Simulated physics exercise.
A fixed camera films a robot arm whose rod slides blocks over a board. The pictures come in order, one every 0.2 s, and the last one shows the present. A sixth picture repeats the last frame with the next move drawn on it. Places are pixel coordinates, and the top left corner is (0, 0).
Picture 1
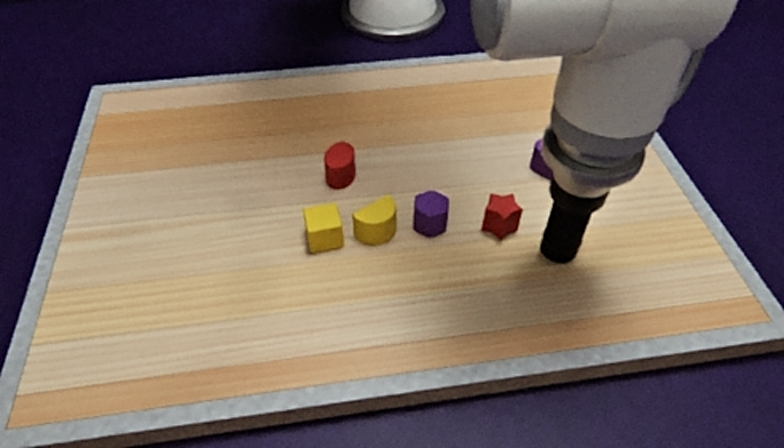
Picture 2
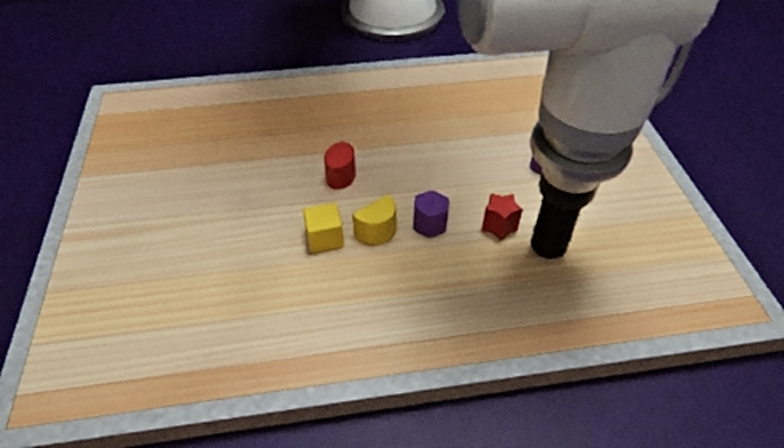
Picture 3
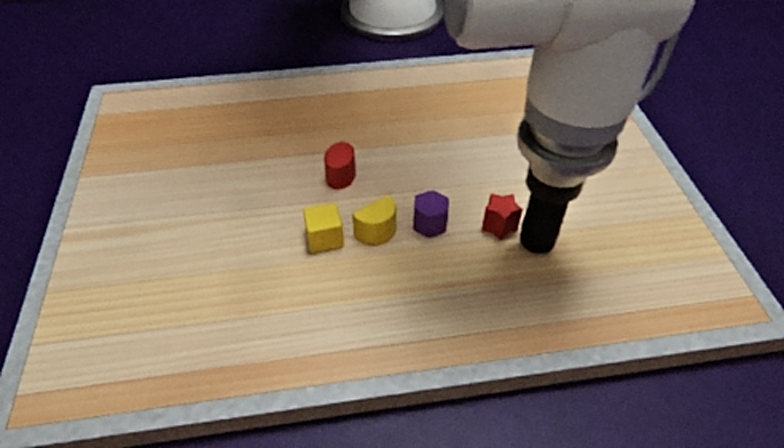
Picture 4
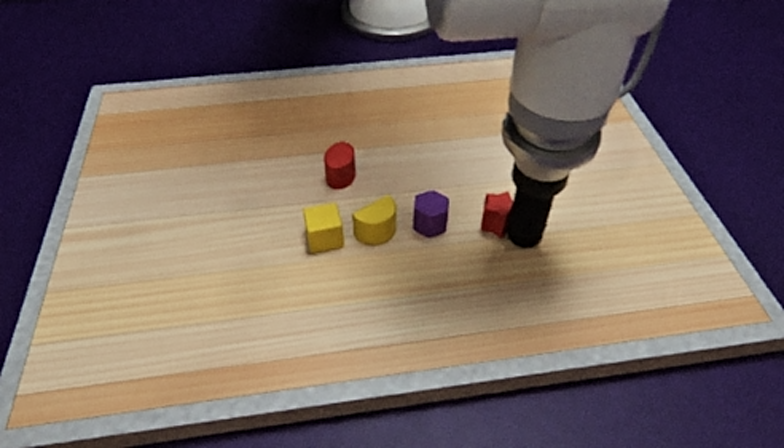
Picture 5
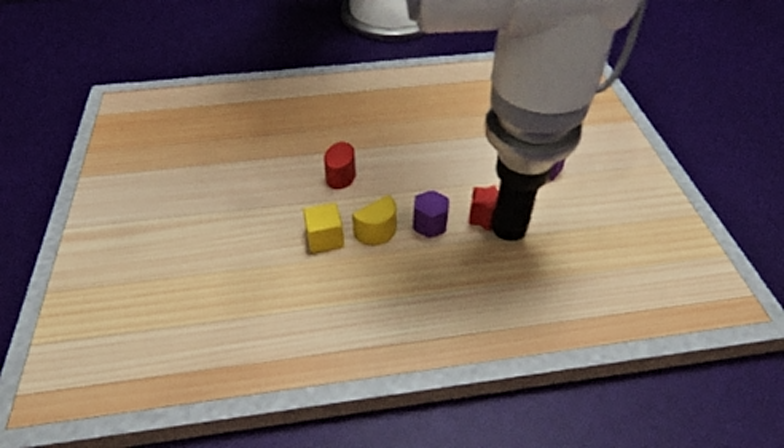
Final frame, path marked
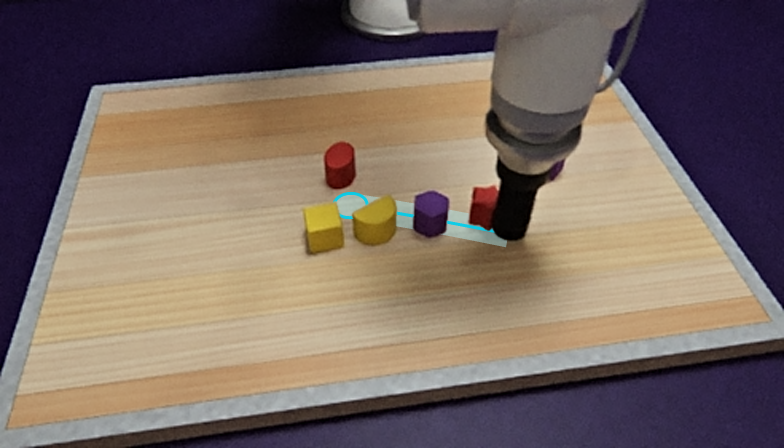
A white robotic arm with a black rod reaches down over a pale, striped wooden board with a grey border, seen from above at an angle against dark purple. A yellow cube, a yellow curved block, a purple hexagonal block and a red star form a row, with a red oval block behind. The rod slides slowly left and nudges the star slightly left, while the camera stays still.
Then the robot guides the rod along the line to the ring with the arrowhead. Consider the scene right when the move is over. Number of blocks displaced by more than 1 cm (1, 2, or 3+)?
It moves three or more blocks.
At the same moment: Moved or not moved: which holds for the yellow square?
It is shoved along.
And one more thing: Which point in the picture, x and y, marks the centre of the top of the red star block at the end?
The spot you're after is about (456, 179) in the image.
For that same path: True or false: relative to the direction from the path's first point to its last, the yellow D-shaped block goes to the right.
False
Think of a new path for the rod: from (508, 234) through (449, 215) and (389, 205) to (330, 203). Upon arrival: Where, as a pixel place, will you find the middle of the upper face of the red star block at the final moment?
Answer: (436, 168).
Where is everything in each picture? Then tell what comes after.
Lower end of the rod at (558, 250), tops of blocks, yellow square at (322, 216), red oval block at (339, 154), yellow D-shaped block at (377, 210), purple hexagonal block at (432, 202), red star block at (504, 204), in the first picture.
Rod at (549, 246), blocks as before, in the second picture.
Rod at (537, 241), blocks as before, in the third picture.
Rod at (524, 235), red star block at (501, 202), in the fourth picture.
Rod at (509, 229), yellow square at (322, 216), red oval block at (339, 154), yellow D-shaped block at (377, 210), purple hexagonal block at (432, 202), red star block at (488, 196), in the fifth picture.
The drawn path runs from (508, 234) to (350, 205).
The first path, step by step. One third of the way, rod at (455, 218); purple hexagonal block at (421, 202); red star block at (458, 180), turned 50° clockwise.
Two thirds of the way, rod at (401, 209); yellow square at (311, 220), turned 10° clockwise; yellow D-shaped block at (343, 216), turned 60° anticlockwise; purple hexagonal block at (367, 195), turned 20° anticlockwise; red star block at (456, 179), turned 65° clockwise.
At the end, rod at (350, 200); yellow square at (306, 220); red oval block not moved; yellow D-shaped block at (338, 218), turned 70° anticlockwise; purple hexagonal block at (314, 187), turned 20° anticlockwise; red star block at (456, 179), turned 65° clockwise.
